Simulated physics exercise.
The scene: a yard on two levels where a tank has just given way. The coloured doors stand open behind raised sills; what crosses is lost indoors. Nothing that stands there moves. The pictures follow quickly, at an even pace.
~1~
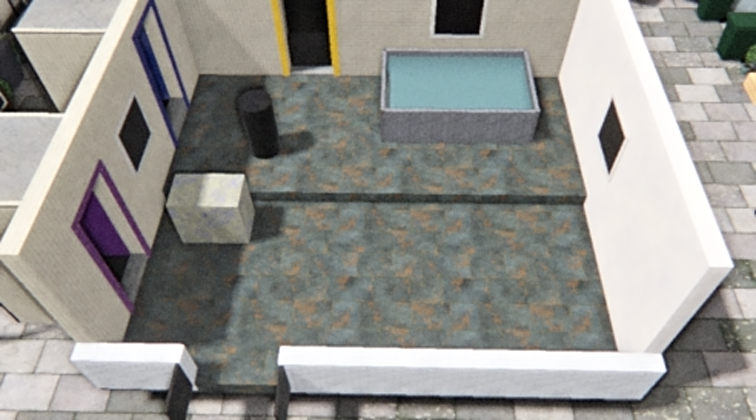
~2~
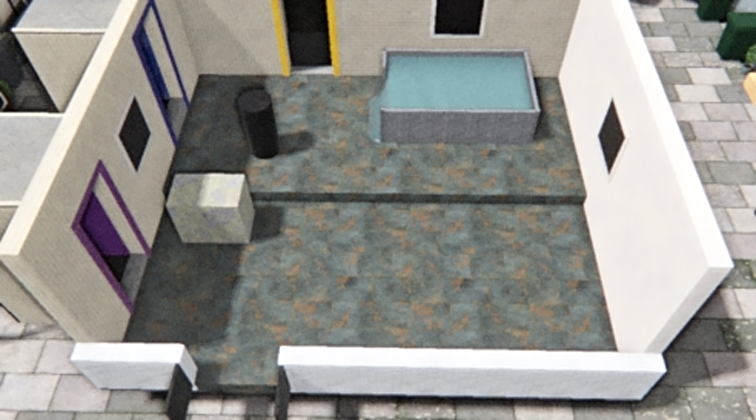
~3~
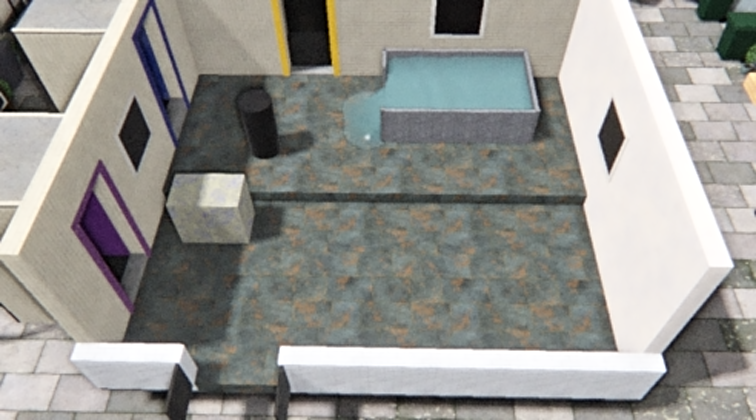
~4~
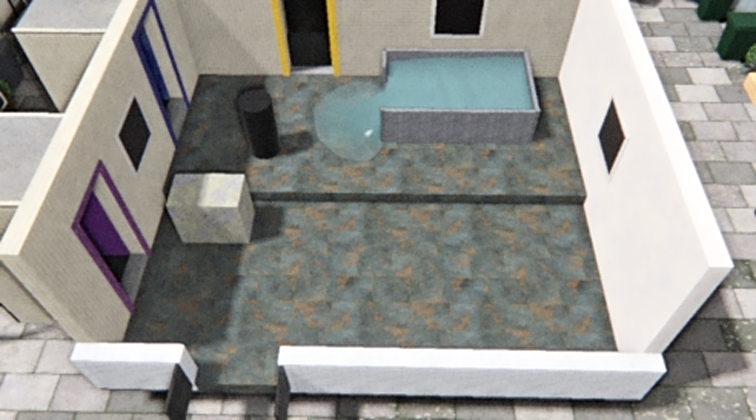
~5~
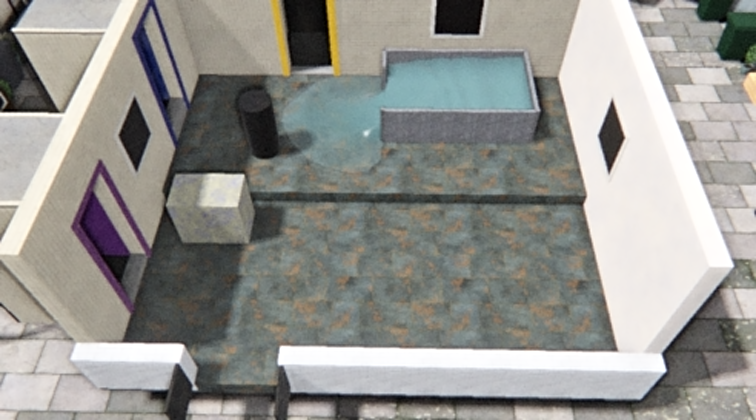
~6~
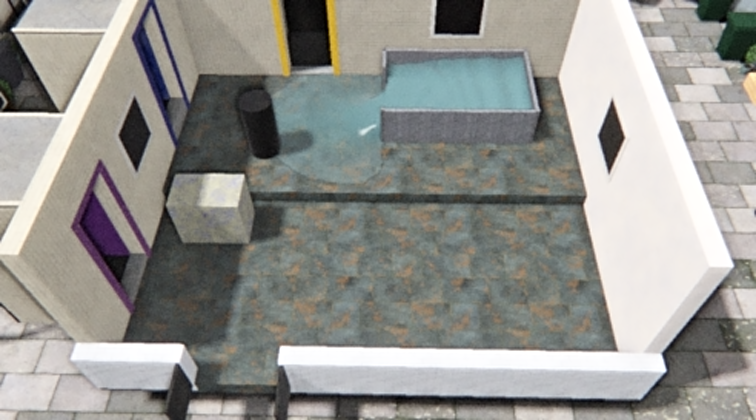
Water pours from the left side of the open tank and spreads left across the upper level.
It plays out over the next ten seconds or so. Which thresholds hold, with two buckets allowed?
One by one: The purple door admits no more than that; the blue door admits no more than that; the yellow door lets in a lot.
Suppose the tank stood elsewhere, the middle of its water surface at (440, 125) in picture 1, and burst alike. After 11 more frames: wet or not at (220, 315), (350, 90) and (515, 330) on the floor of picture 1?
As listed: Flooded, not flooded, not flooded.
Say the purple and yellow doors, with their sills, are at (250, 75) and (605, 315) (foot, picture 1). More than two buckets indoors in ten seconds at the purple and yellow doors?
One by one: Purple takes more, yellow lets more in.
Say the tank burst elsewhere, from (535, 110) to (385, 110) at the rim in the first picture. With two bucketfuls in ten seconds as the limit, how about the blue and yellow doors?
In short: Blue keeps below it; yellow lets less in.
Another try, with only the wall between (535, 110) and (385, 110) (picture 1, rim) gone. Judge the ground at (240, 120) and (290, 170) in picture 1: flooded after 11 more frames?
One after the other: Clear, free of water.
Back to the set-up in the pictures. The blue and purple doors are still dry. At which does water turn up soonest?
The door marked blue.
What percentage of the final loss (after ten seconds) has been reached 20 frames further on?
Some 15 per cent.
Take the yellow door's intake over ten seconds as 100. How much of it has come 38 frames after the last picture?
I make it 65 per cent.
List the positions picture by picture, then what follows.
The open tank at (457, 82) is whole and still, in the first frame.
The front is at (376, 98), out from the gap at (385, 110), in the second frame.
Water pours out at (385, 110) and has run to (348, 102), in the third frame.
Water pours out at (385, 111) and has run to (320, 104), in the fourth frame.
Water pours out at (385, 111) and has run to (288, 110), in the fifth frame.
Water pours out at (385, 111) and has run to a hidden place, in the sixth frame.
A moment on, water covers 25 % of the floor; the purple door not reached, the blue door wet at the sill, nothing in, the yellow door under two buckets in.
Next, water covers 35 % of the floor; the purple door not reached, the blue door wet at the sill, nothing in, the yellow door over two buckets in.
Then, water covers 45 % of the floor; the purple door wet at the sill, nothing in, the blue door wet at the sill, nothing in, the yellow door over two buckets in.
Later, water covers 60 % of the floor; the purple door wet at the sill, nothing in, the blue door wet at the sill, nothing in, the yellow door far over two buckets in.
In the end, water covers 80 % of the floor; the purple door wet at the sill, nothing in, the blue door wet at the sill, nothing in, the yellow door far over two buckets in.
